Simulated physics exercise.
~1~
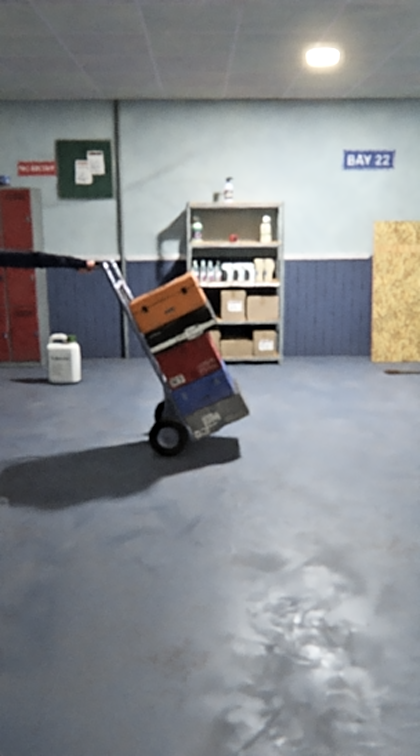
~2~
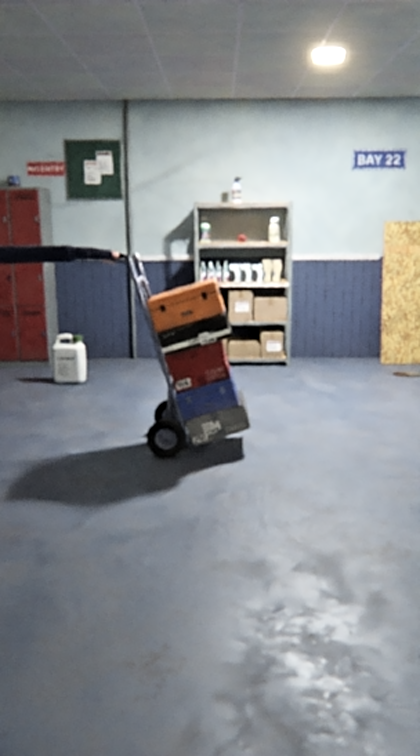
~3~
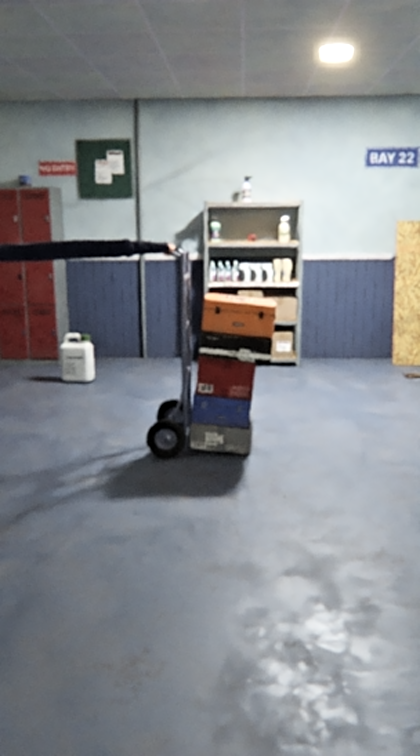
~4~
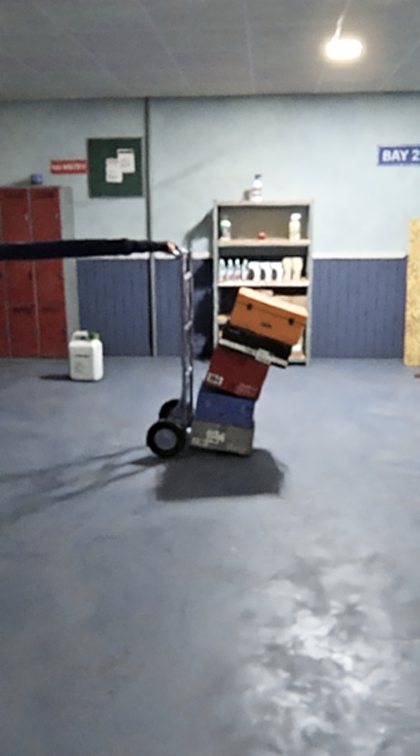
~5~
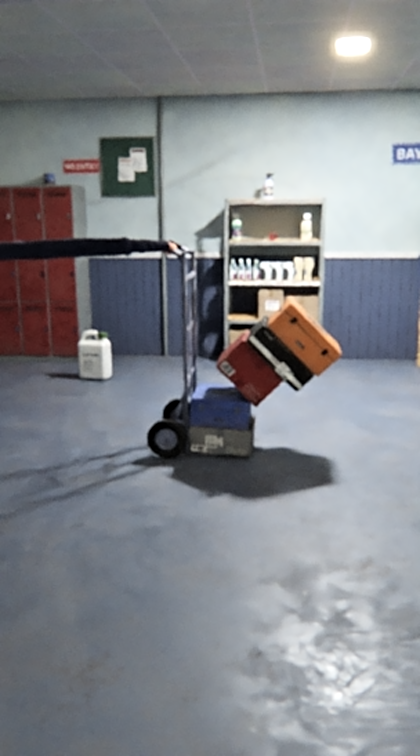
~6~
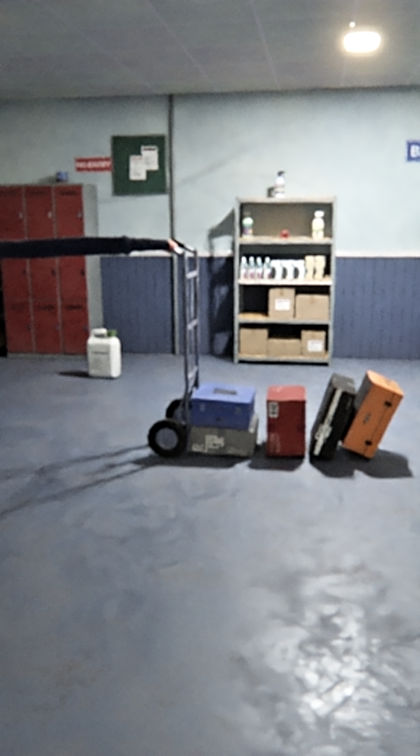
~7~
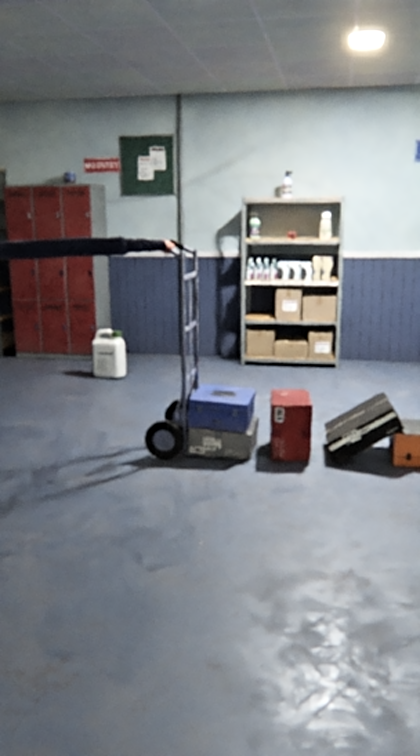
In a storage bay, an arm tilting a hand truck upright, its top three boxes toppling to the floor, two staying on.
